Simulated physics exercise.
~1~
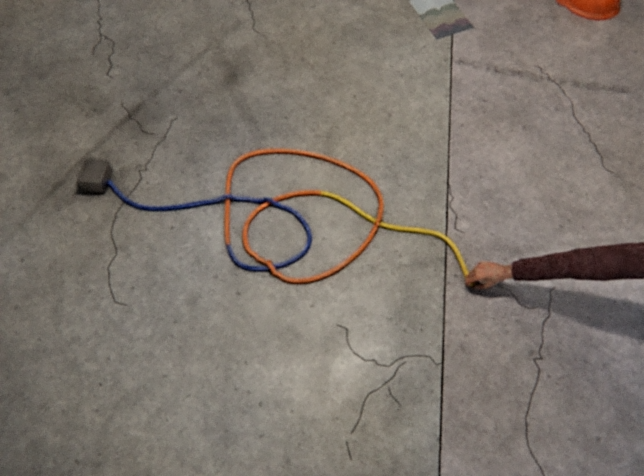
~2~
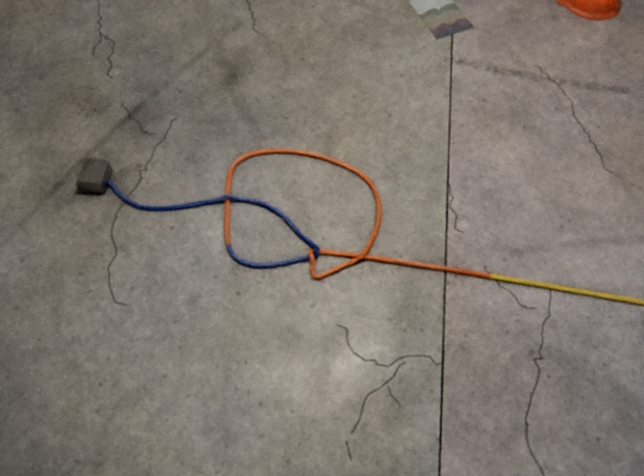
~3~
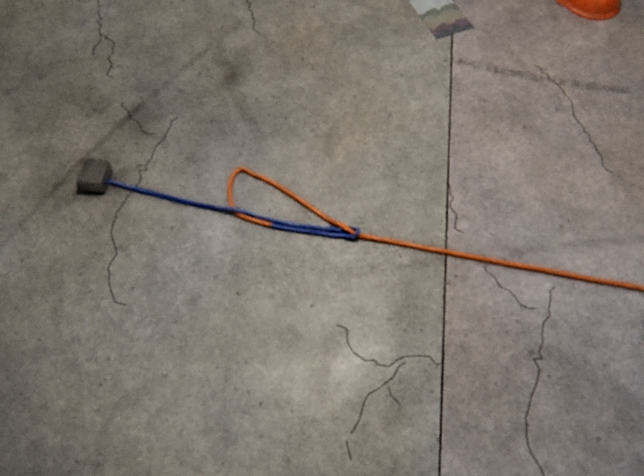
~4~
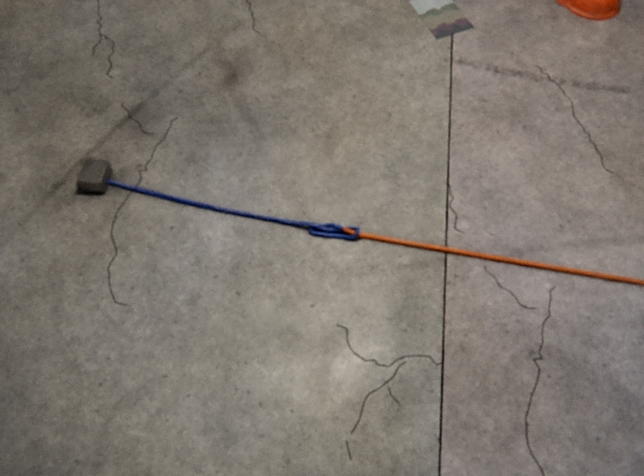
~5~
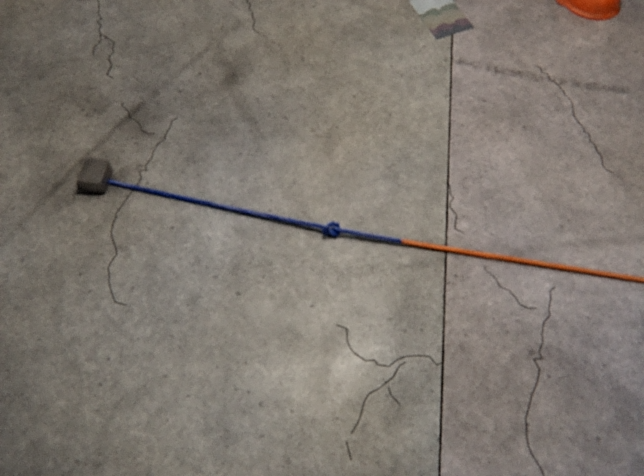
A looped rope is pulled right by a hand until it tightens into a small blue knot.
